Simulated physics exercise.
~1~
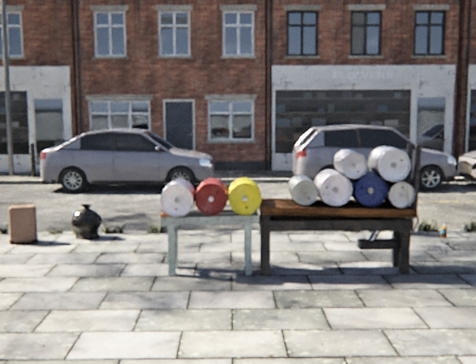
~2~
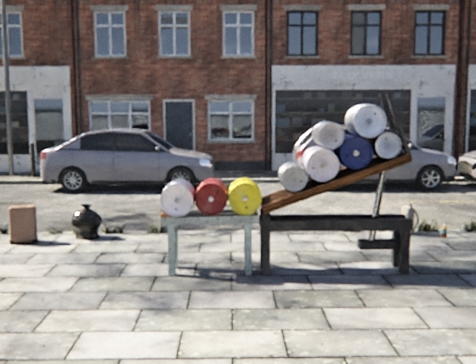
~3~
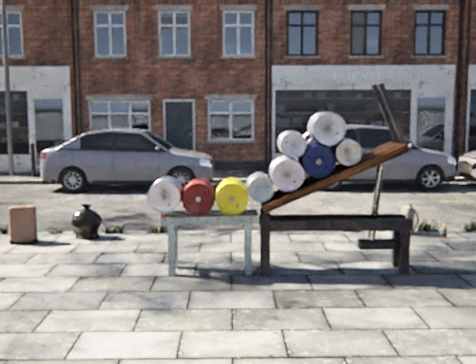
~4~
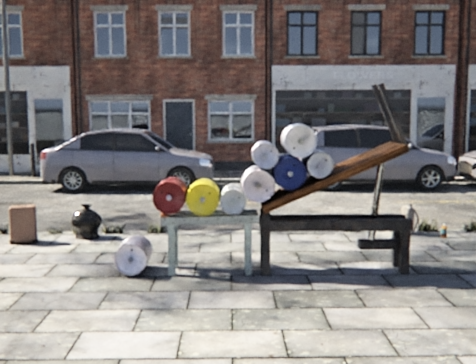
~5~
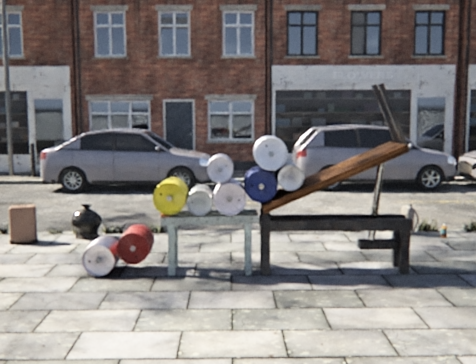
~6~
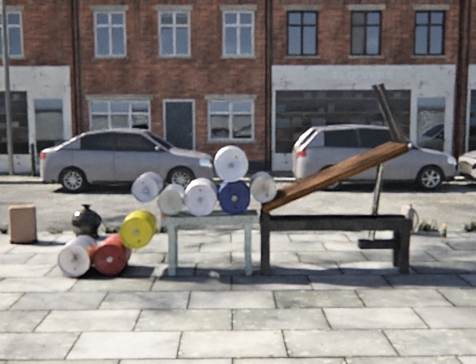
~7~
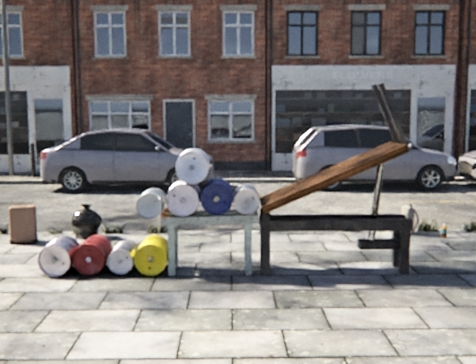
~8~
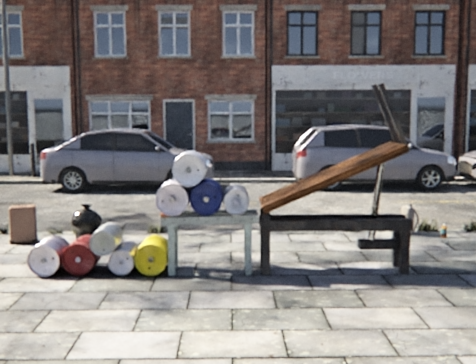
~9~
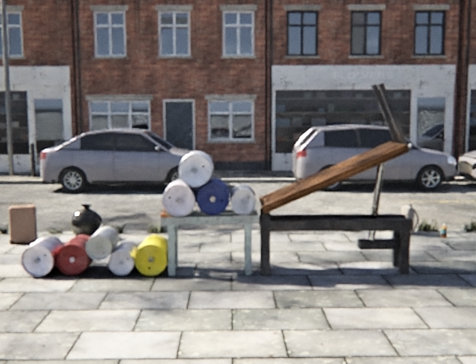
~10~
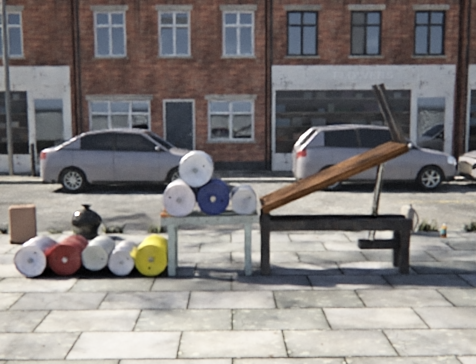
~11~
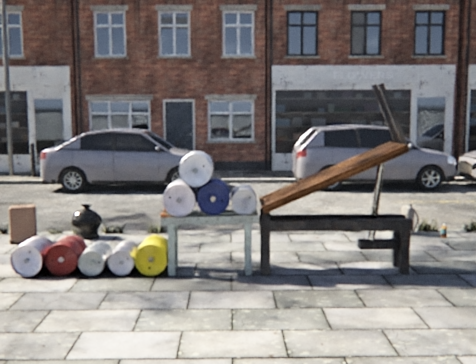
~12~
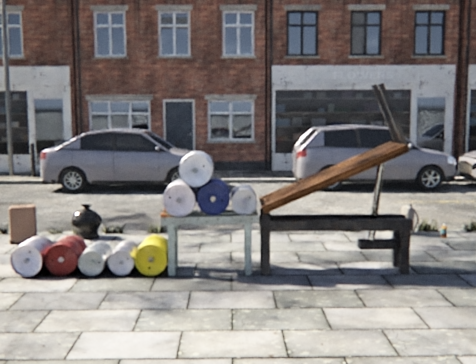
On a paved street before brick houses and parked cars, a wooden deck tilts up, rolling its drums left onto a low rack; white, red and yellow ones drop to the ground, where five settle, while the blue one stays on the rack among white ones.
